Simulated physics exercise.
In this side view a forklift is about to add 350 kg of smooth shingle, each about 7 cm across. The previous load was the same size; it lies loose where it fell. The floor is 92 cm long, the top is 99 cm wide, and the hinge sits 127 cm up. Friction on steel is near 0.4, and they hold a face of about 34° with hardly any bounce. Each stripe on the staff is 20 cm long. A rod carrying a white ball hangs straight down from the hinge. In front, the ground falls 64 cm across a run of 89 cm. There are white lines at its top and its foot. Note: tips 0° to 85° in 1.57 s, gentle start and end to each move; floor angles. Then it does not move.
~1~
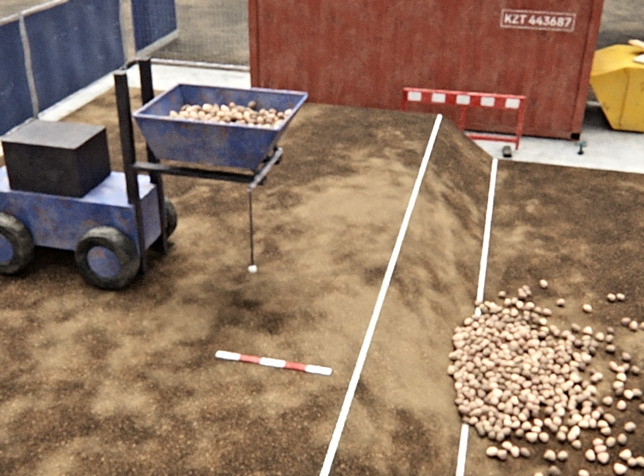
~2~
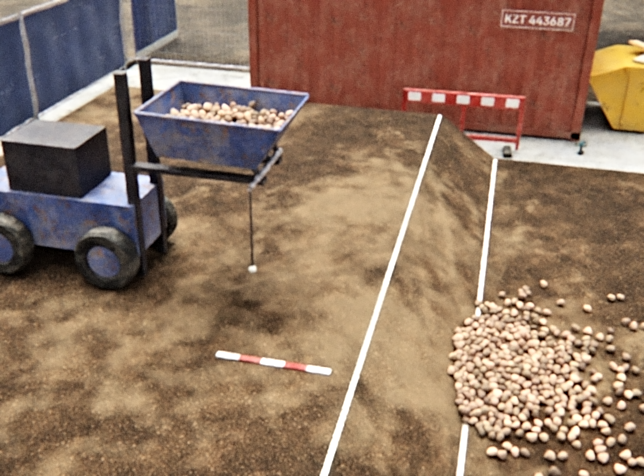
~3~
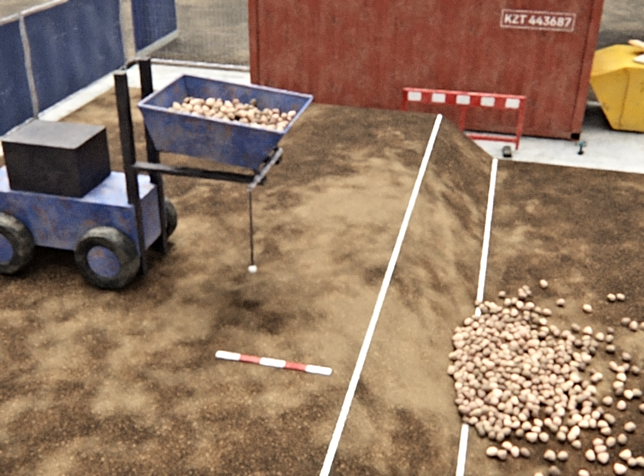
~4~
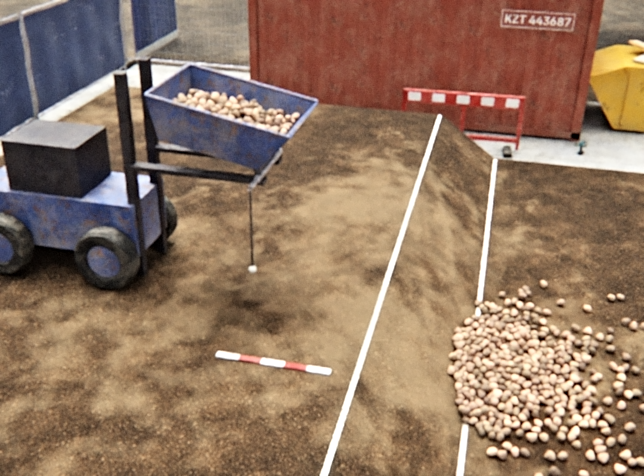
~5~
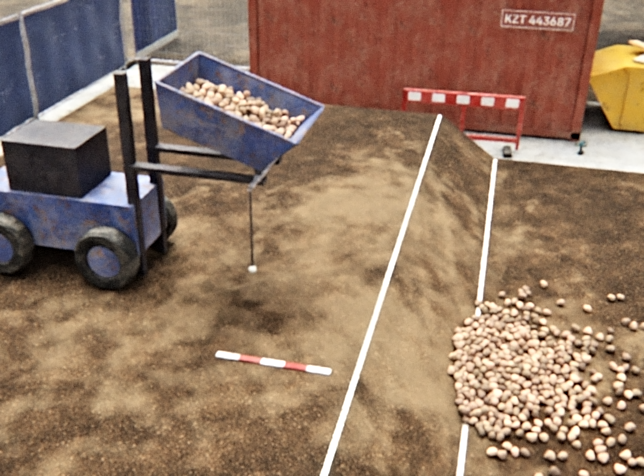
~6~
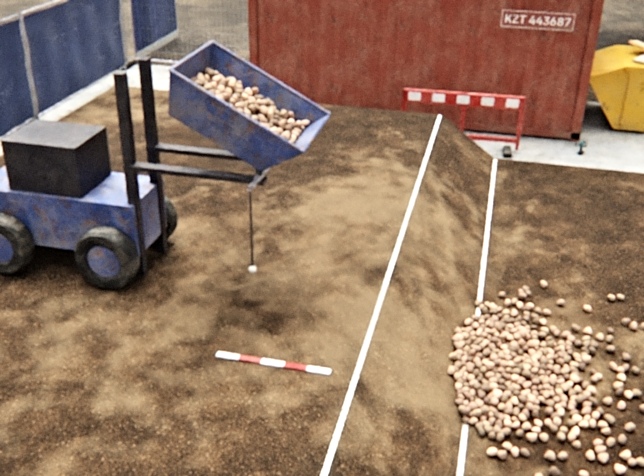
A blue skip full of pale rounded stones, carried on a small blue forklift at the left, tilts slowly and then more steeply, its right side dipping as its left side rises. The stones shift slightly toward the lower side while the vehicle and the view stay still. From above, brown ground slopes between white lines to scattered stones at right, with a red container and yellow skip behind.
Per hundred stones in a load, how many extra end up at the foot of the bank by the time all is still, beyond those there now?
Roughly 52 extra stones per hundred in a load.
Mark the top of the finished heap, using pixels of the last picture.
Roughly at (361, 291).
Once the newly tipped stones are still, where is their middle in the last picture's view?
Near (469, 353).
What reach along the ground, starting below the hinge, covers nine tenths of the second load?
Around 260 cm ahead of it.
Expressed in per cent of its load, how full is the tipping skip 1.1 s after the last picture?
About 35 percent.
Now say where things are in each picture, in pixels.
The tipping skip is at 0°, its lip at (277, 130); the top of the load is at (223, 114). The earlier load is highest near (465, 352), 48 cm below ground level, 8 % on the top or the slope, 91 % at the foot of the bank, in the first picture.
The tipping skip is at 1°, its lip at (279, 131); the top of the load is at (217, 112), in the second picture.
Lip at (283, 133), floor tilted 5°, highest stones at (206, 106), in the third picture.
Lip at (289, 138), floor tilted 11°, highest stones at (202, 97), in the fourth picture.
The tipping skip is at 19°, its lip at (296, 144); the top of the load is at (202, 87), in the fifth picture.
The tipping skip is at 28°, its lip at (303, 152); the top of the load is at (206, 78), in the sixth picture.
Then, 0.6 s after the last picture the floor is at 72°; in per cent of one load, 100 in the tipping skip, 8 on the top or the slope, 91 at the foot of the bank; the foremost stones are past the picture's edge.
Then, 1.1 s after the last picture the floor is at 85°; in per cent of one load, 33 in the tipping skip, 75 on the top or the slope, 91 at the foot of the bank; the foremost stones are past the picture's edge.
Then, 1.4 s after the last picture the floor is at 85°; in per cent of one load, 5 in the tipping skip, 87 on the top or the slope, 106 at the foot of the bank; the foremost stones are past the picture's edge.
Then, 4.0 s after the last picture the floor is at 85°; in per cent of one load, 0 in the tipping skip, 56 on the top or the slope, 142 at the foot of the bank; the foremost stones are past the picture's edge. Net gain at the foot of the bank, 52.
